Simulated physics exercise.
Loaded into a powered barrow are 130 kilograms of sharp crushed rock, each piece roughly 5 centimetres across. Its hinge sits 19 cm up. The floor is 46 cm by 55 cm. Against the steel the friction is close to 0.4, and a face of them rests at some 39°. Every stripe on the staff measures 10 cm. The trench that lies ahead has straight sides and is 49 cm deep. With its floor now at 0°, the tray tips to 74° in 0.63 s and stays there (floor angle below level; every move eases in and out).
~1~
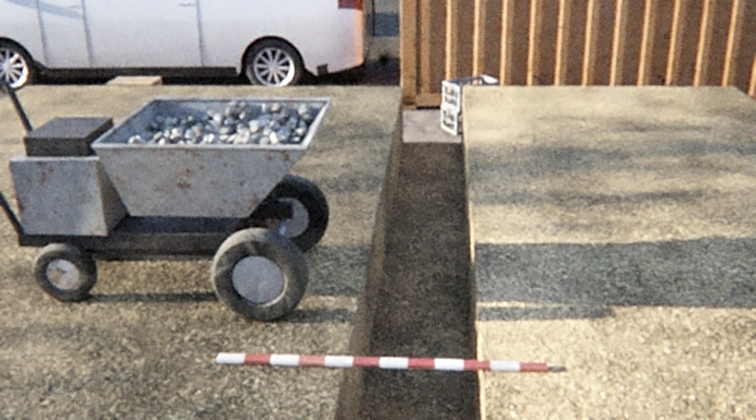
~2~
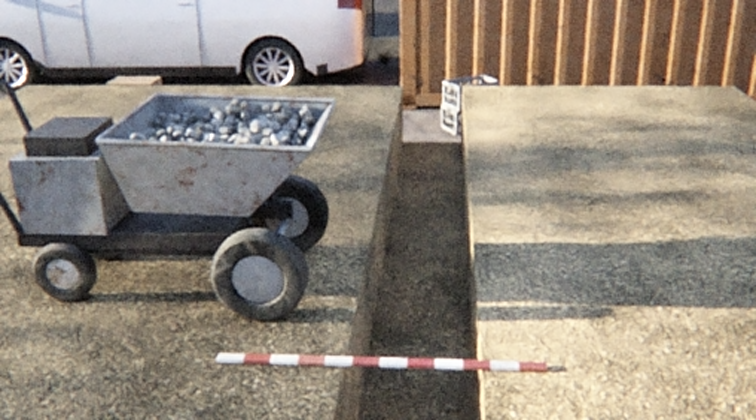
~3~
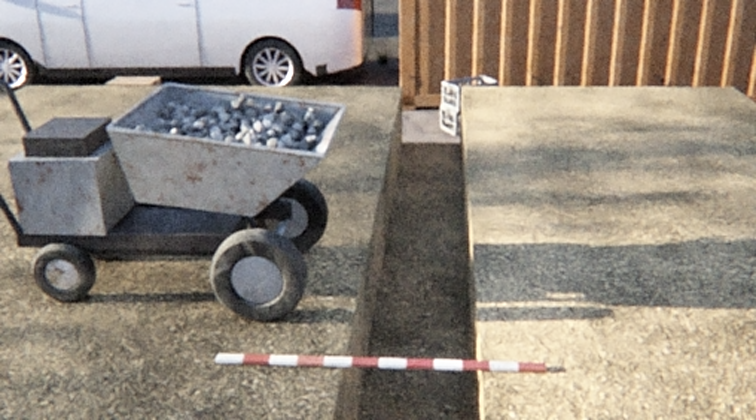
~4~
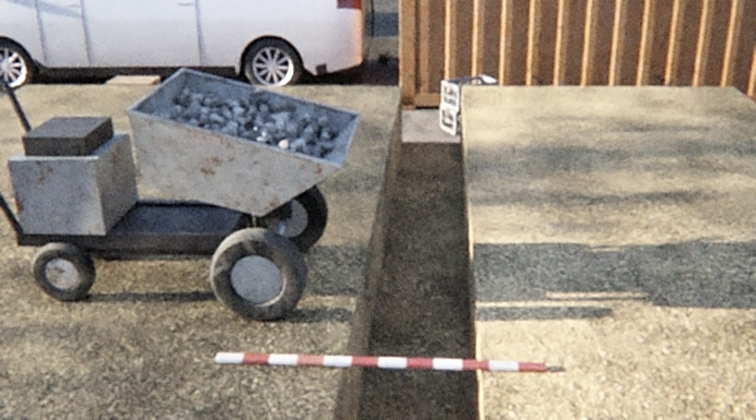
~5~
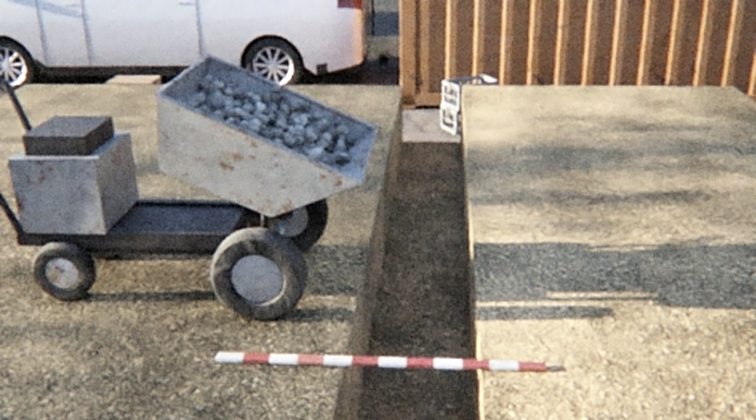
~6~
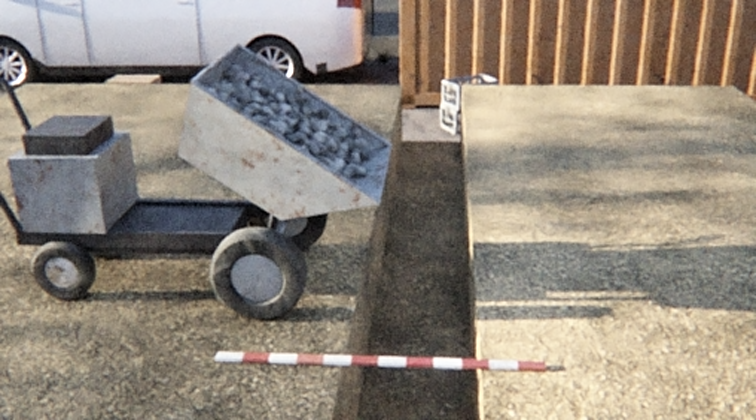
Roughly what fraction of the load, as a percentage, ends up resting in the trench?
Roughly 78 per cent of the load.
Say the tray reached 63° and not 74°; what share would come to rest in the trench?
About 50 per cent would end up in the trench.
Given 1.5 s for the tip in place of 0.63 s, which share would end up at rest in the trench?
About 95%.
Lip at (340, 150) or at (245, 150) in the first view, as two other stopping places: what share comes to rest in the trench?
Around 50 and then 100 percent.
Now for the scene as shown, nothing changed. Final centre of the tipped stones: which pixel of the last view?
The middle should be near (448, 363).
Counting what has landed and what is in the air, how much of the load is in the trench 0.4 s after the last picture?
Around 30 per cent of it.
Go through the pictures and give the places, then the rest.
Lip at (307, 148), floor tilted 0°, highest stones at (265, 110), in the first frame.
The tray is at 2°, its lip at (312, 150); the top of the load is at (254, 111), in the second frame.
The tray is at 7°, its lip at (324, 156); the top of the load is at (215, 109), in the third frame.
The tray is at 15°, its lip at (342, 167); the top of the load is at (199, 100), in the fourth frame.
Lip at (362, 183), floor tilted 24°, highest stones at (206, 89), in the fifth frame.
The tray is at 34°, its lip at (379, 203); the top of the load is at (232, 79), in the sixth frame.
Then, 0.2 s after the last picture the floor is at 62°, 100 % in the tray; the foremost stones are at (400, 221).
Then, 0.4 s after the last picture the floor is at 74°, 68 % in the tray, 30 % in the trench, 2 % past the trench; the foremost stones are at (485, 282).
Then, 0.8 s after the last picture the floor is at 74°, 13 % in the tray, 65 % in the trench, 22 % past the trench; the foremost stones are at (671, 298).
Then, 2.7 s after the last picture the floor is at 74°, 0 % in the tray, 78 % in the trench, 22 % past the trench; the foremost stones are past the picture's edge.
